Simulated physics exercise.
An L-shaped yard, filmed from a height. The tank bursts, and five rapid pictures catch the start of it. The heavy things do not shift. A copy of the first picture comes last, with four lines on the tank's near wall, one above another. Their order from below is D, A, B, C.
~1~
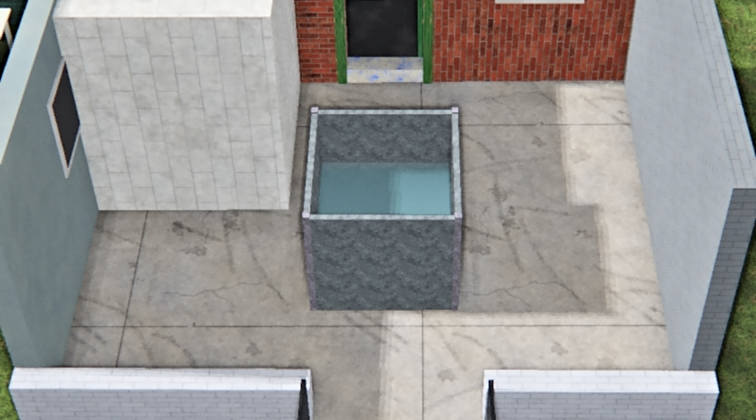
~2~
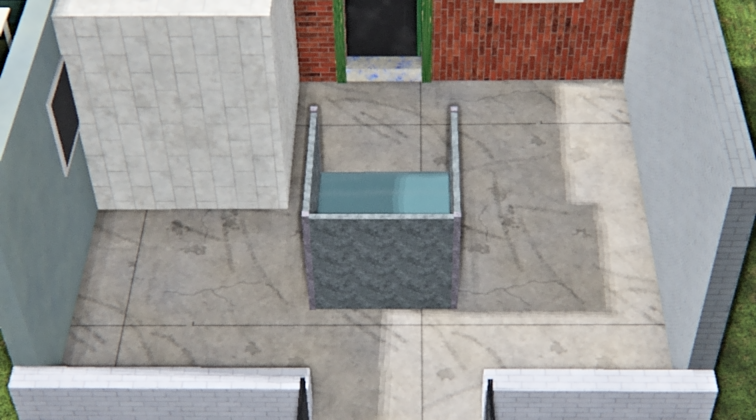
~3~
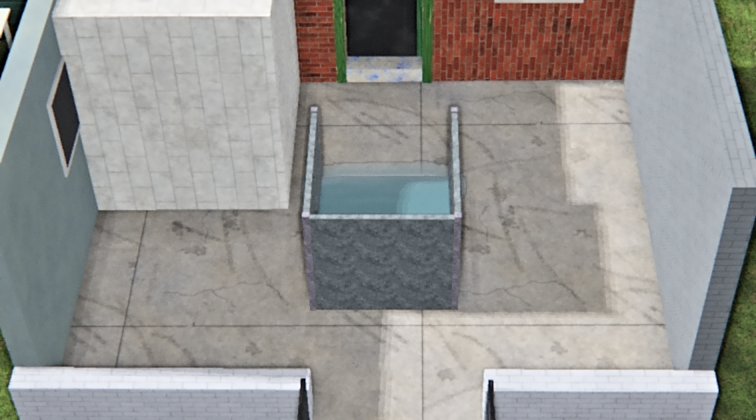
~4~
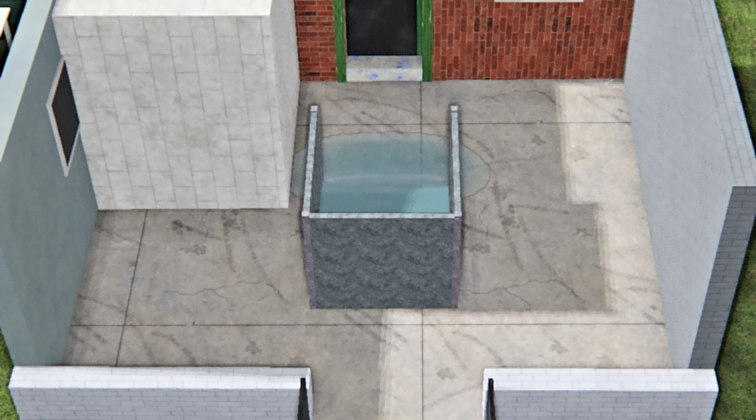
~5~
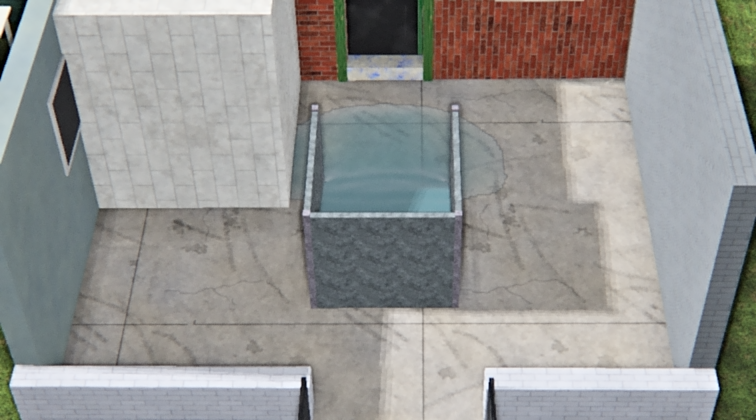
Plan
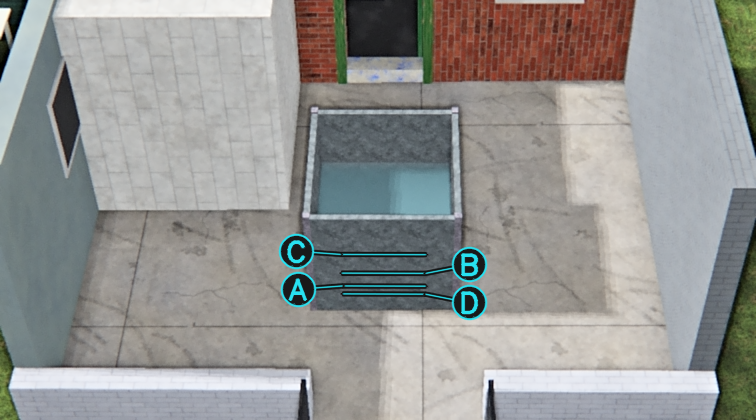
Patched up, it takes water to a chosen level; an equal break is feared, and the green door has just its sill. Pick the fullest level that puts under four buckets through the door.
A is the one.
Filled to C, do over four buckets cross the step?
Yes, that goes wrong.
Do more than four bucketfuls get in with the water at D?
No, that is safe.
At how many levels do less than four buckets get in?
Two.
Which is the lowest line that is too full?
Line B.
On the marked copy, A at (384, 286); B at (383, 273); C at (383, 254); D at (384, 294); from the bottom up D, A, B, C.
Choosing A, a bucket or two gets in.
Choosing B, about 9 bucketfuls get in.
Choosing C, dozens of bucketfuls pour in.
Choosing D, nothing gets over.
